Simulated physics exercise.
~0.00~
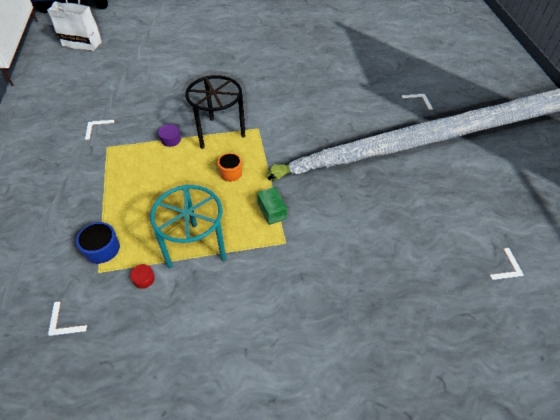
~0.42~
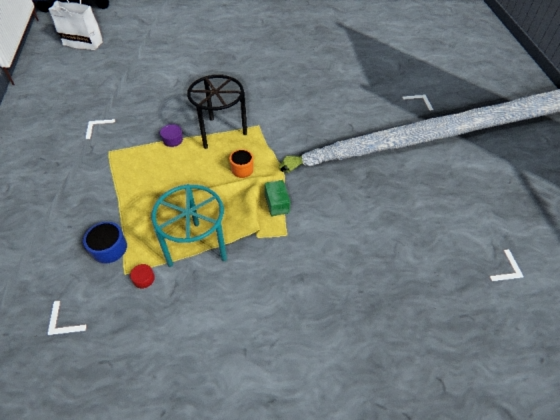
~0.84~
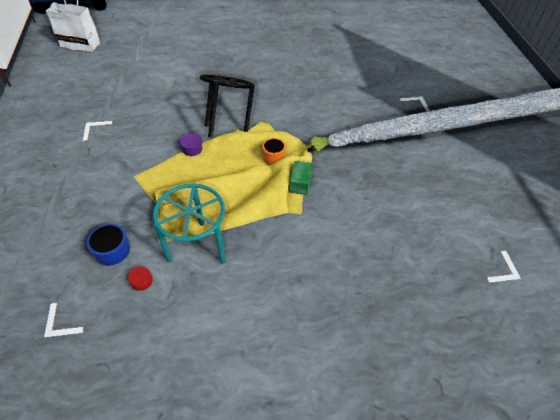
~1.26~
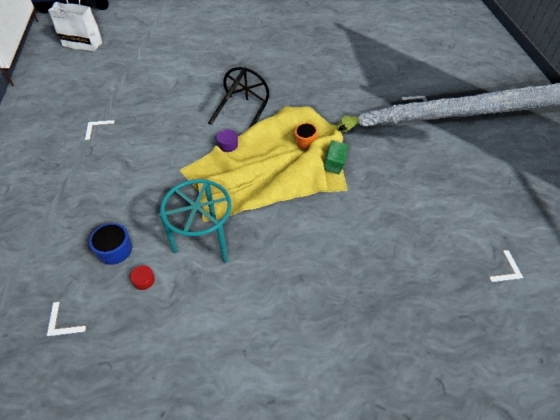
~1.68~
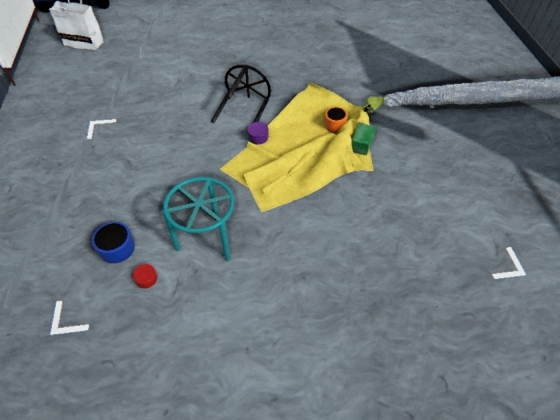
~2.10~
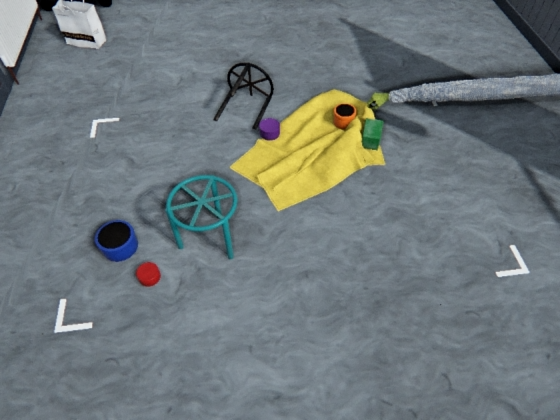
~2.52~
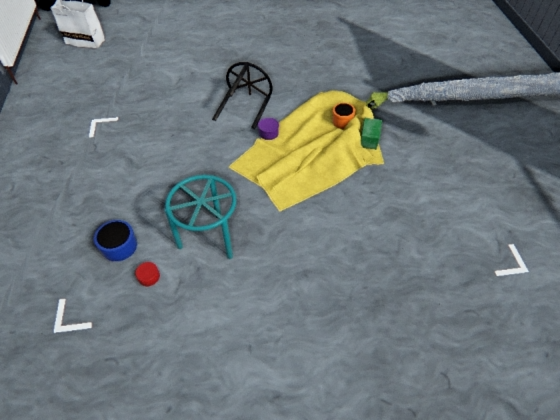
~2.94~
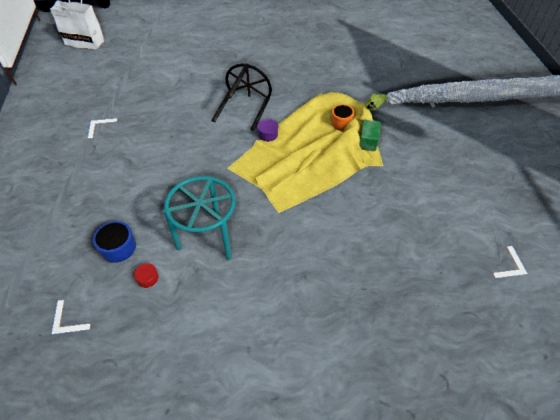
Yellow mat being dragged right by a long grey arm, carrying orange, green and purple items, leaving the teal stool behind.
